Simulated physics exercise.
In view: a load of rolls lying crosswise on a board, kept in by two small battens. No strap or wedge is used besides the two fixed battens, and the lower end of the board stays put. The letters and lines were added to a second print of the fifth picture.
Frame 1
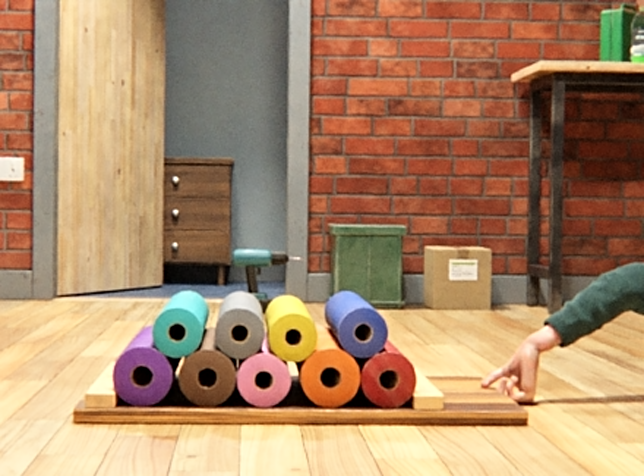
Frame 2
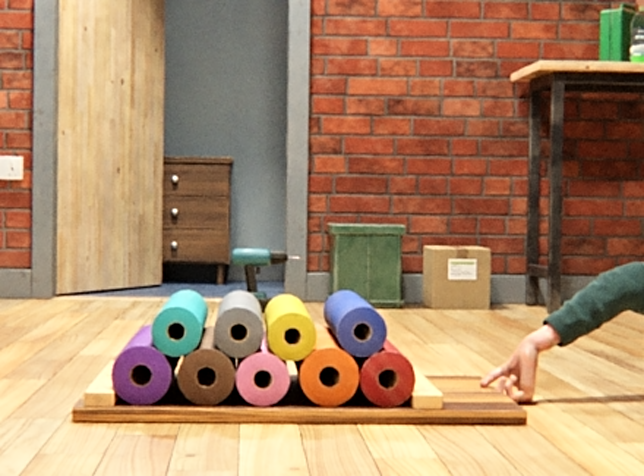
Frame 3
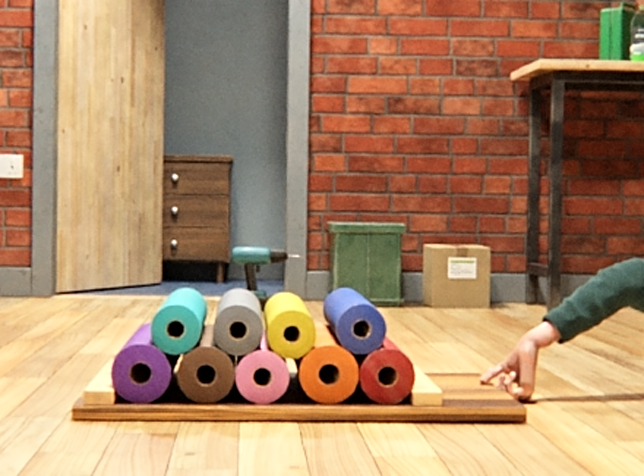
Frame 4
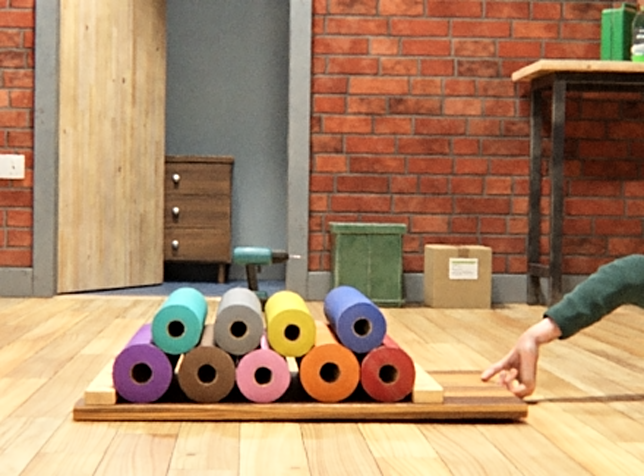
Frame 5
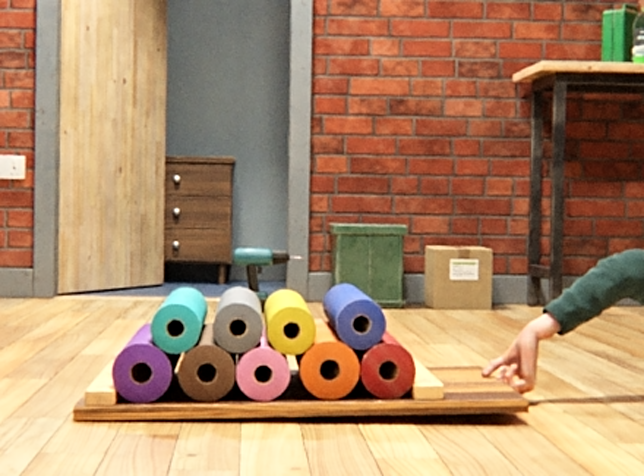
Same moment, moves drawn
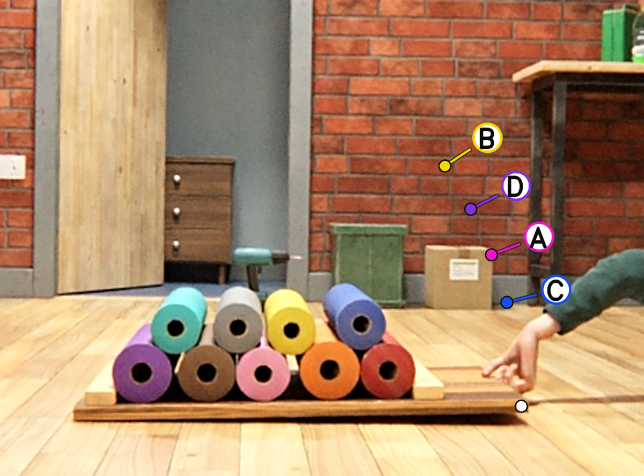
A hand slightly raises the right end of a board holding nine colourful rolls.
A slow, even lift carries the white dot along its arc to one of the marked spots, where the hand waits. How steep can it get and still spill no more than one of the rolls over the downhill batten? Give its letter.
The highest mark that will do is D.
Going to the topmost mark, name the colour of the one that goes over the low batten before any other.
The turquoise one.
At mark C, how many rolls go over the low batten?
With C, none.
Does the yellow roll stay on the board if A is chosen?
Yes.
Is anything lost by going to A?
No.
On the copy, A at (491, 255); B at (445, 166); C at (507, 302); D at (471, 209); the white dot at (521, 406).
On D. First, board at 16°.
Then, board at 28°.
Finally, board at 28°, none over the low batten.
By contrast, A none over the low batten; B nine over the low batten; C none over the low batten.
